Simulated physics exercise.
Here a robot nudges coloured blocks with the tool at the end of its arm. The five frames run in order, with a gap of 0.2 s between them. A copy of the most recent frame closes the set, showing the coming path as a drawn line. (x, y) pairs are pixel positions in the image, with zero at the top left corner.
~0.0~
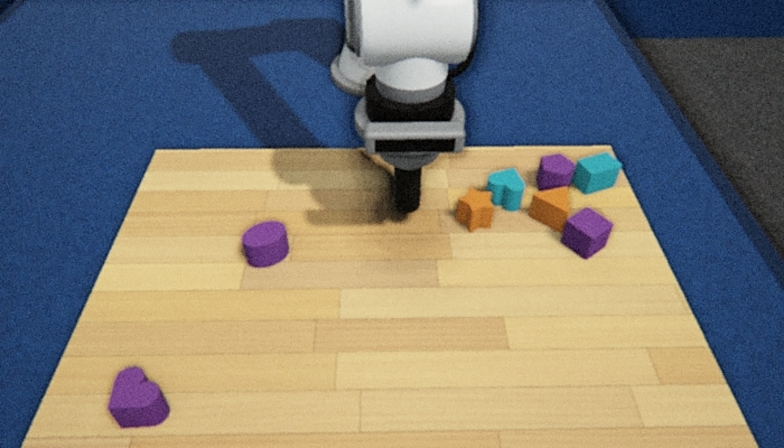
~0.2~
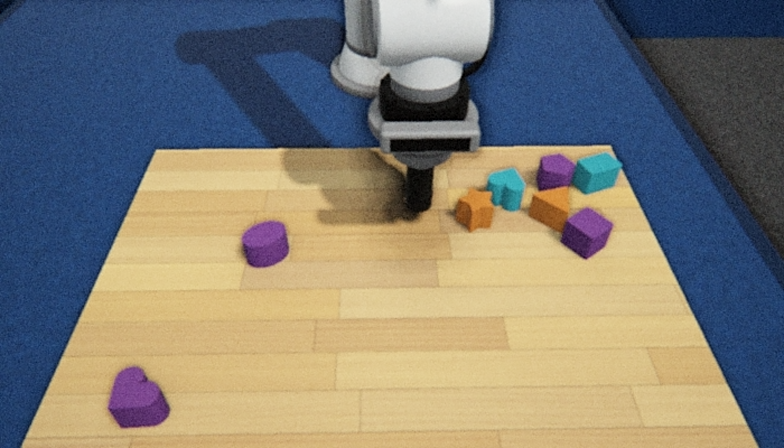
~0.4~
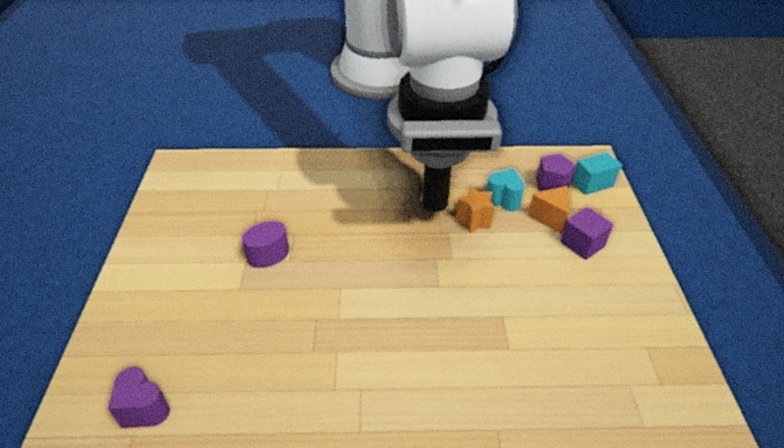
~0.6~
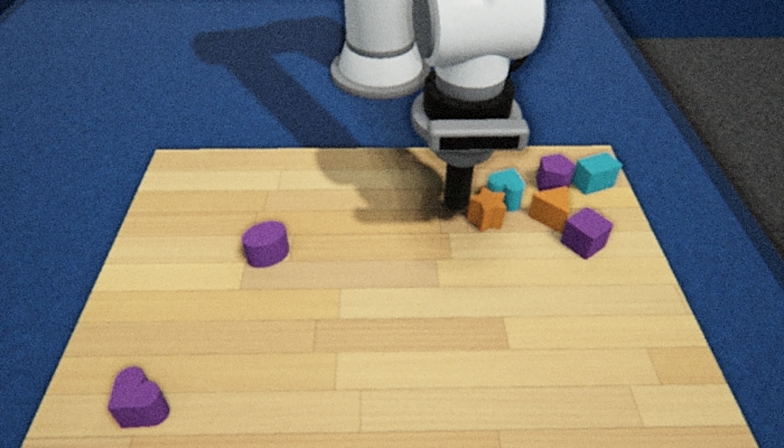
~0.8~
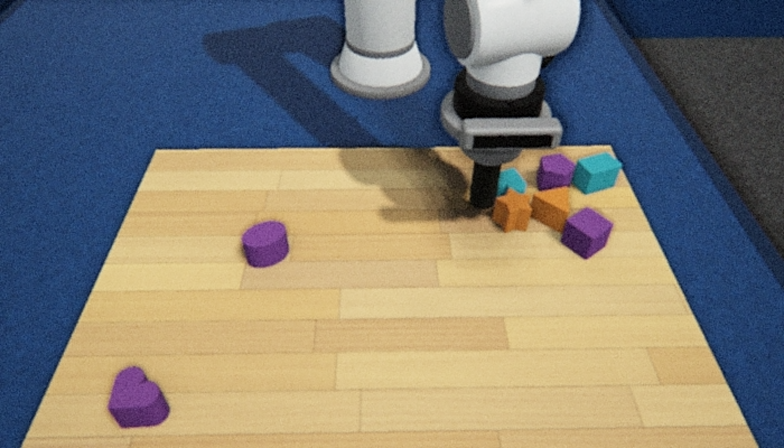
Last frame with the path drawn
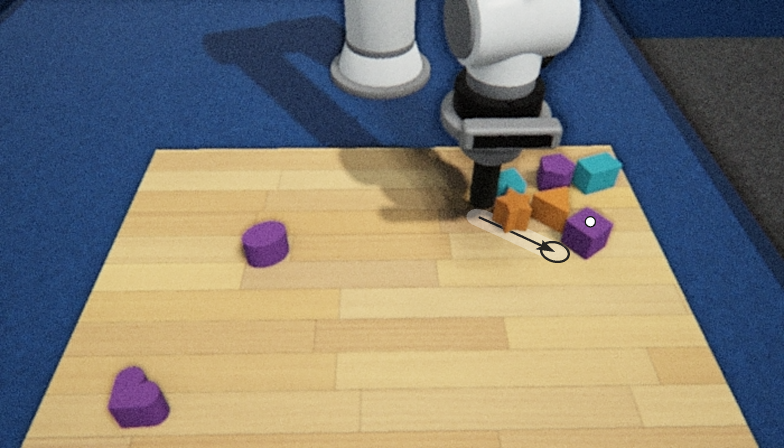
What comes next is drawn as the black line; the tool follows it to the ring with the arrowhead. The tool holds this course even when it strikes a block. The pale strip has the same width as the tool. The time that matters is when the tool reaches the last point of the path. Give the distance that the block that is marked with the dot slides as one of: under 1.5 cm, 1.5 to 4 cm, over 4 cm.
Middling, 1.5 to 4 cm.
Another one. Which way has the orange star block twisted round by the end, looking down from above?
It rotates counterclockwise.
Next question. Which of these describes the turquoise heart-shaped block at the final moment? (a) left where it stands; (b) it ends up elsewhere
a
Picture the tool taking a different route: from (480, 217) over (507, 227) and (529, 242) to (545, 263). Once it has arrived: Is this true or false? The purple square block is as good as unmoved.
That claim is false.
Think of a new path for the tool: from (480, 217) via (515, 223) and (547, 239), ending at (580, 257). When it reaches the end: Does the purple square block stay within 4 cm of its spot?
Final answer: No.
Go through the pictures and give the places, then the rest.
The first picture shows lower end of the tool (407, 206), tops of blocks, turquoise heart-shaped block (508, 179), orange star block (477, 199), orange triangular piece (556, 197), purple square block (590, 222).
The second picture shows tool (419, 205), blocks as before.
The third picture shows tool (435, 204), blocks as before.
The fourth picture shows tool (456, 203), orange star block (489, 199).
The fifth picture shows tool (482, 202), turquoise heart-shaped block (509, 179), orange star block (515, 200), orange triangular piece (556, 197), purple square block (590, 222).
The drawn path runs from (480, 217) directly to (555, 252); the dot is on the purple square block.
The first path, step by step. Halfway along, tool (521, 219); orange star block (547, 209), turned 55° anticlockwise; orange triangular piece (563, 196).
At the end, tool (559, 236); turquoise heart-shaped block not moved; orange star block (575, 216), turned 90° anticlockwise; orange triangular piece (569, 195), turned 25° anticlockwise; purple square block (617, 222).
